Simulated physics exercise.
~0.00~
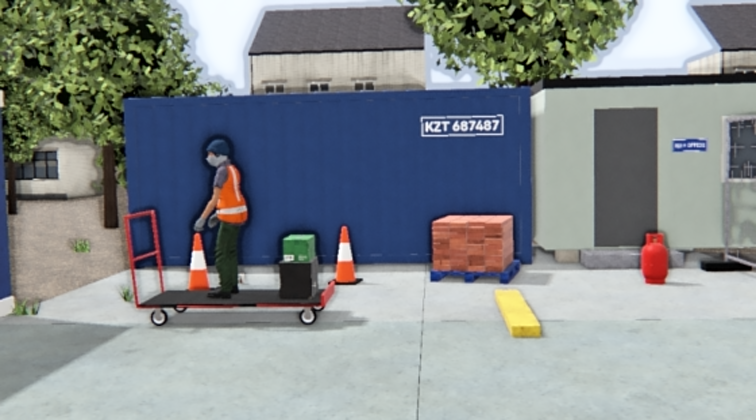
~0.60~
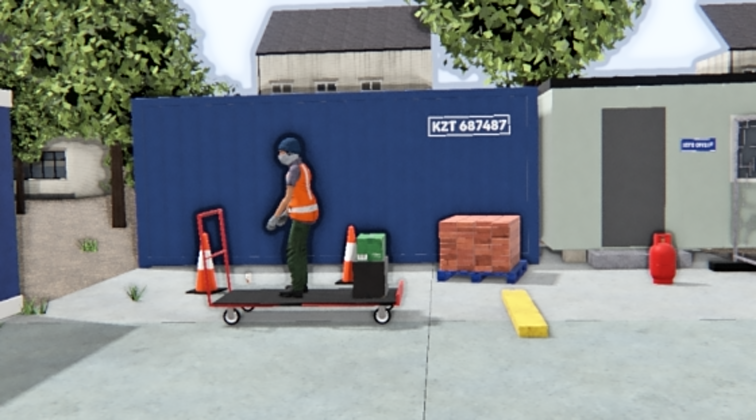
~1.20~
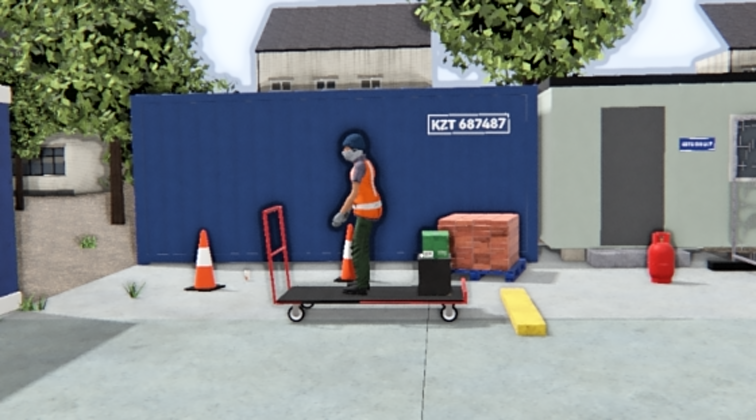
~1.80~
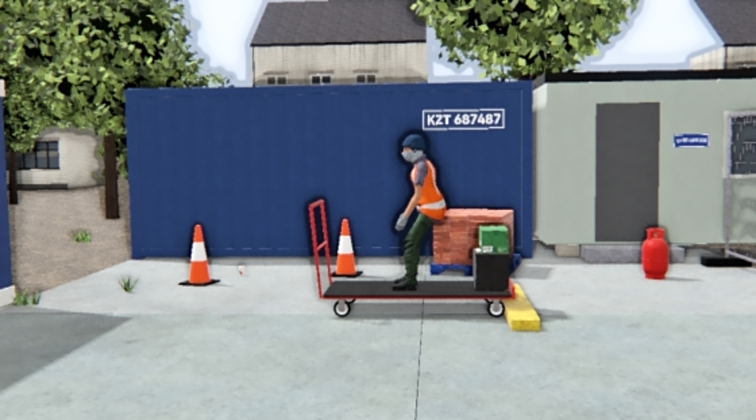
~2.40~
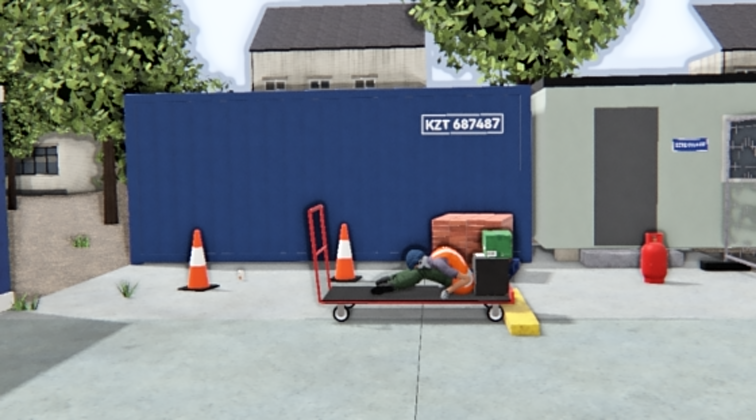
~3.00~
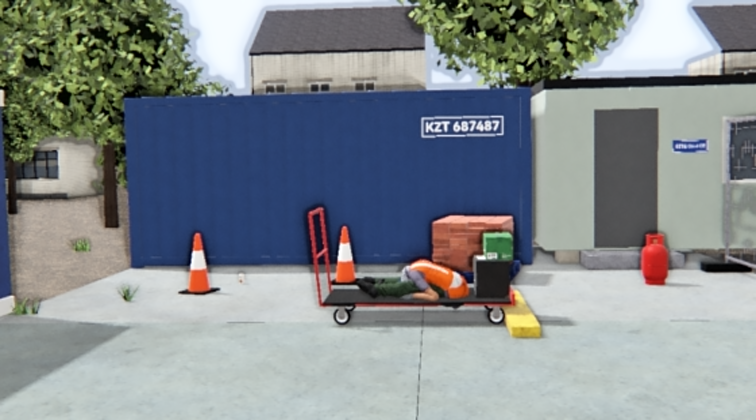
Worker in orange vest riding a flatbed trolley rightward, pitching down as it stops at a yellow kerb, boxes staying aboard.
